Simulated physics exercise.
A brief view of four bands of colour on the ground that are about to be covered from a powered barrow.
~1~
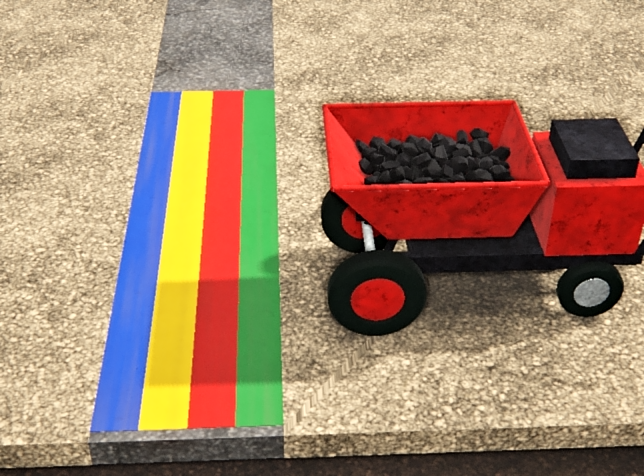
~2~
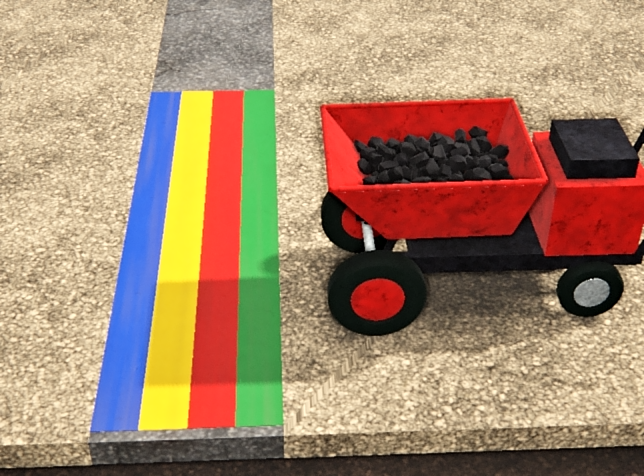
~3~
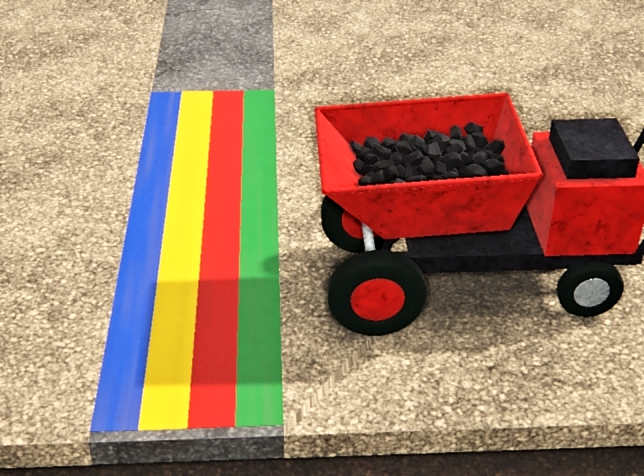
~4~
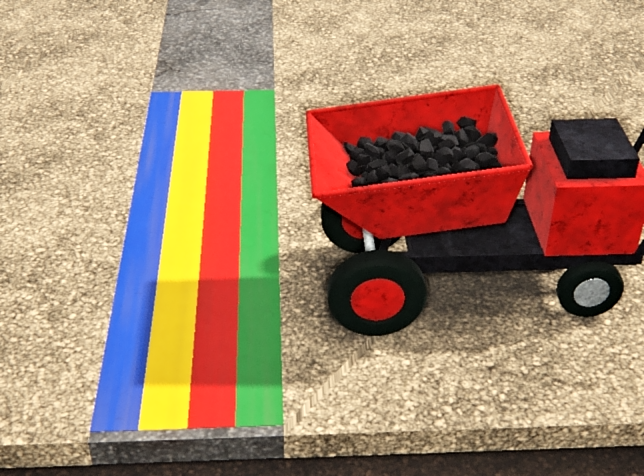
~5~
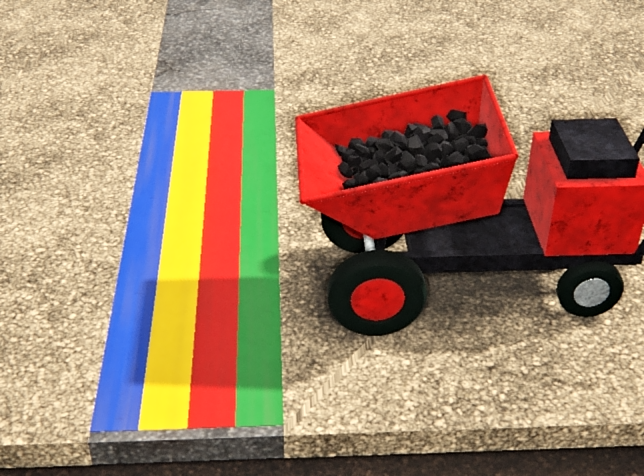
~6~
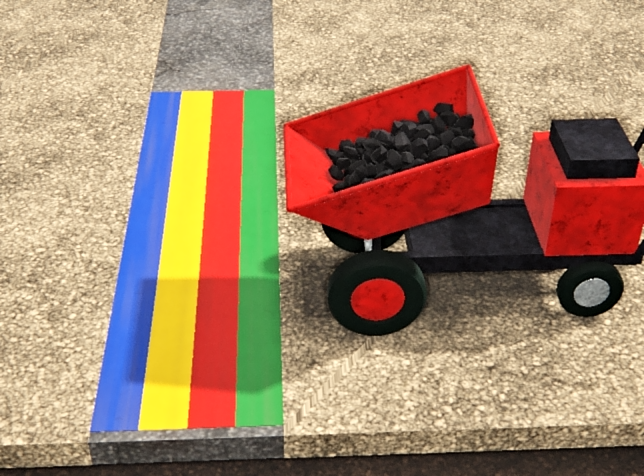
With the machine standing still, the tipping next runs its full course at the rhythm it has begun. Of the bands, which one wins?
The red band wins.
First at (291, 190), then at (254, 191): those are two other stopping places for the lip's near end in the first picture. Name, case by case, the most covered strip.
Going by the pictures, the first try gives the yellow one and the second gives that blue strip.
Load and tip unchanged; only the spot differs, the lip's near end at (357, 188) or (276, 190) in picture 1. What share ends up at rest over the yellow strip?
First spot: 20 %, second spot: 30 %.
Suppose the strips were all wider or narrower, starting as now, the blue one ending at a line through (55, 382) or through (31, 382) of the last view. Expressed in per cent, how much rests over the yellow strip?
Shares in order: Close to 20 %; close to 20 %.
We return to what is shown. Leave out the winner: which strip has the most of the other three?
That would be yellow, in second.
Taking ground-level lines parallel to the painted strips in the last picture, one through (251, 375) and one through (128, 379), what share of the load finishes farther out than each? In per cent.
Some 80 and some 0 per cent, respectively.
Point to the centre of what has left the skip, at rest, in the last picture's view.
Around (200, 283).
Soon after the last picture, skip tipped steeply; all in the skip.
A little later, skip tipped right over; most in the skip; a small part over the red strip; a stray few over the yellow strip.
Later still, skip tipped right over; about a quarter in the skip; a stray few over the green strip; about a third over the red strip; about a quarter over the yellow strip; a small part over the blue strip; a stray few off the paint.
At rest, skip tipped right over; about a quarter in the skip; a small part over the green strip; about a third over the red strip; about a quarter over the yellow strip; a small part over the blue strip; a stray few off the paint.
